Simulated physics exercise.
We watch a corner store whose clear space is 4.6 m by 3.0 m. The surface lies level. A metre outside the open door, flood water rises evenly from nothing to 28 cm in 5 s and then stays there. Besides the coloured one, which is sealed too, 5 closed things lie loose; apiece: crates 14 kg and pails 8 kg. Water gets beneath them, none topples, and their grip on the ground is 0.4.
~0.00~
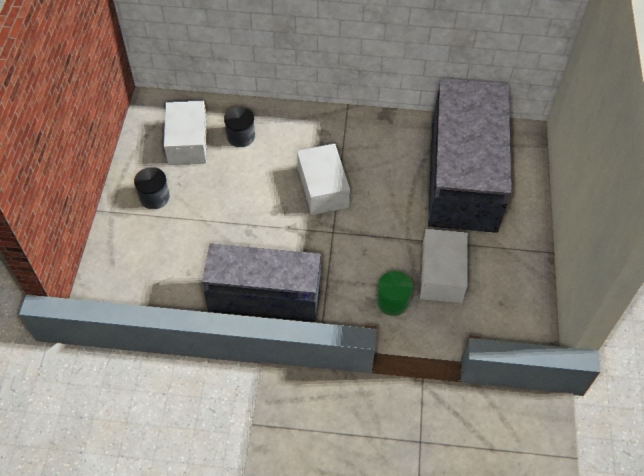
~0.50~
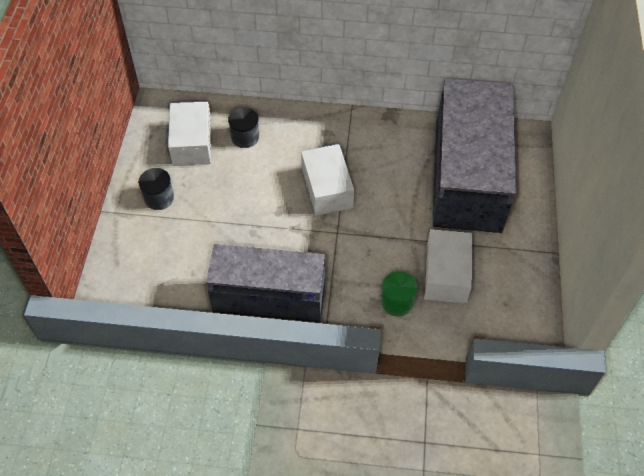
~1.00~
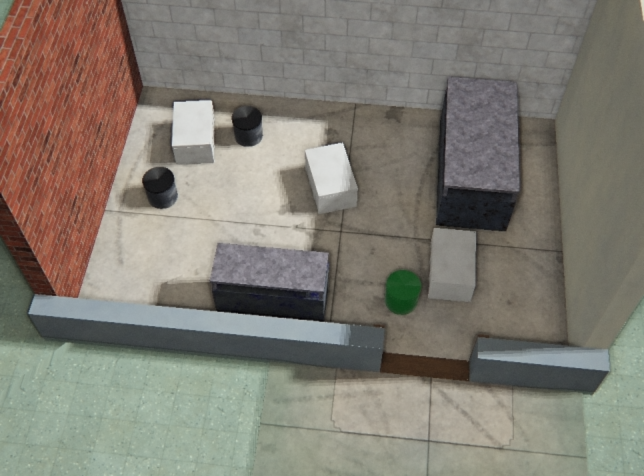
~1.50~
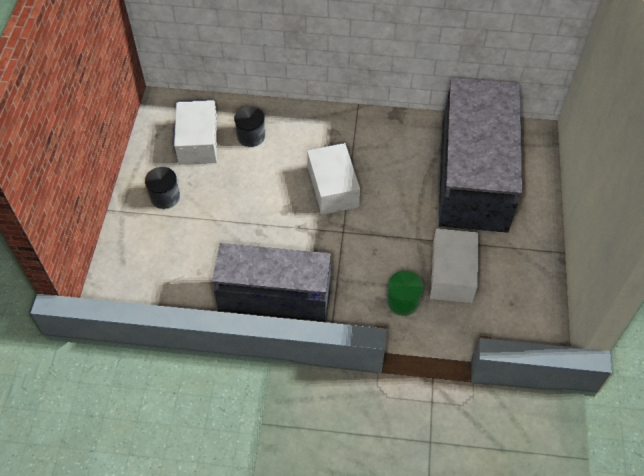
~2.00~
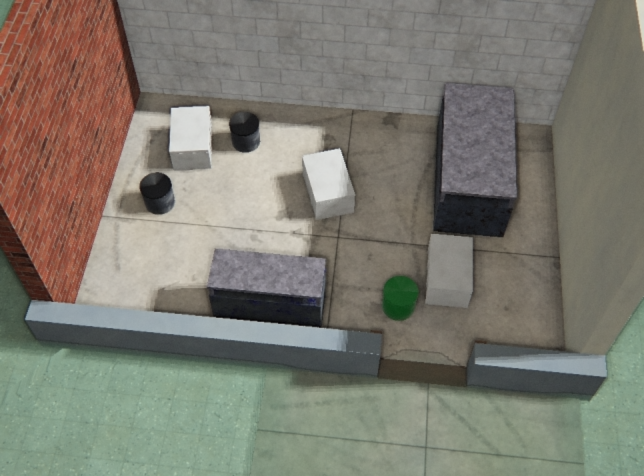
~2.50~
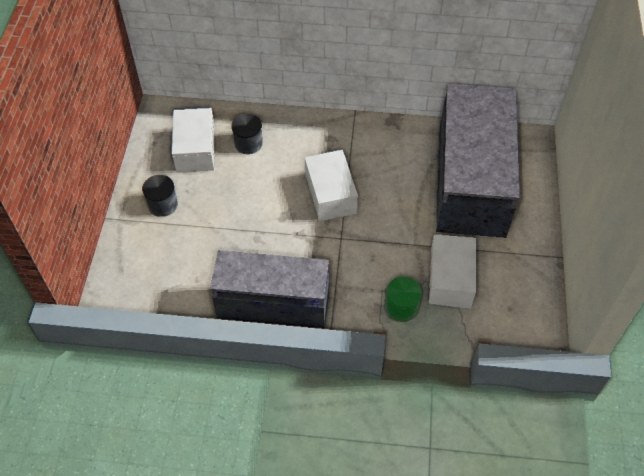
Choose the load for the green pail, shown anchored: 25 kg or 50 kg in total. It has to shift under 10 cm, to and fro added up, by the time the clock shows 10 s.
Verdict: Only the larger load is enough.
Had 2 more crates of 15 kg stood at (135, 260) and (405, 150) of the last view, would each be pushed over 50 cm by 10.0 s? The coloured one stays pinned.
In turn: Under, short of it.
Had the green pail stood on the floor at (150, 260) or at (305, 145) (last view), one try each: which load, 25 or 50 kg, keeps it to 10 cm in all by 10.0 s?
In turn: The smaller is enough; either load holds.
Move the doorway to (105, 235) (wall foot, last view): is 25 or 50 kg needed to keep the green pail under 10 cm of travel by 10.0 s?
Then the smaller load will do.
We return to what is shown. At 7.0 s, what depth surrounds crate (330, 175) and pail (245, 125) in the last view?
About 4 and 3 cm.
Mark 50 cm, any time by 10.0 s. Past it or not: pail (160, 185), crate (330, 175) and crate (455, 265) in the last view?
In turn: Short of it, past it, past it.
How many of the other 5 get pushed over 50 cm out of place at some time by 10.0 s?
2 of them.
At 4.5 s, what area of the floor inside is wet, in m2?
Some 4.5 m2.
After 3.5 s the green pail would be 0 cm from its start with 25 kg and 0 cm from its start with 50 kg; 7 cm of water round it then.
After 4.5 s the green pail would be 0 cm from its start with 25 kg and 0 cm from its start with 50 kg; 8 cm of water round it then.
After 7.0 s the green pail would be 30 cm from its start with 25 kg and 0 cm from its start with 50 kg; 10 cm of water round it then.
After 10.0 s the green pail would be 37 cm from its start with 25 kg and 0 cm from its start with 50 kg; 12 cm of water round it then.
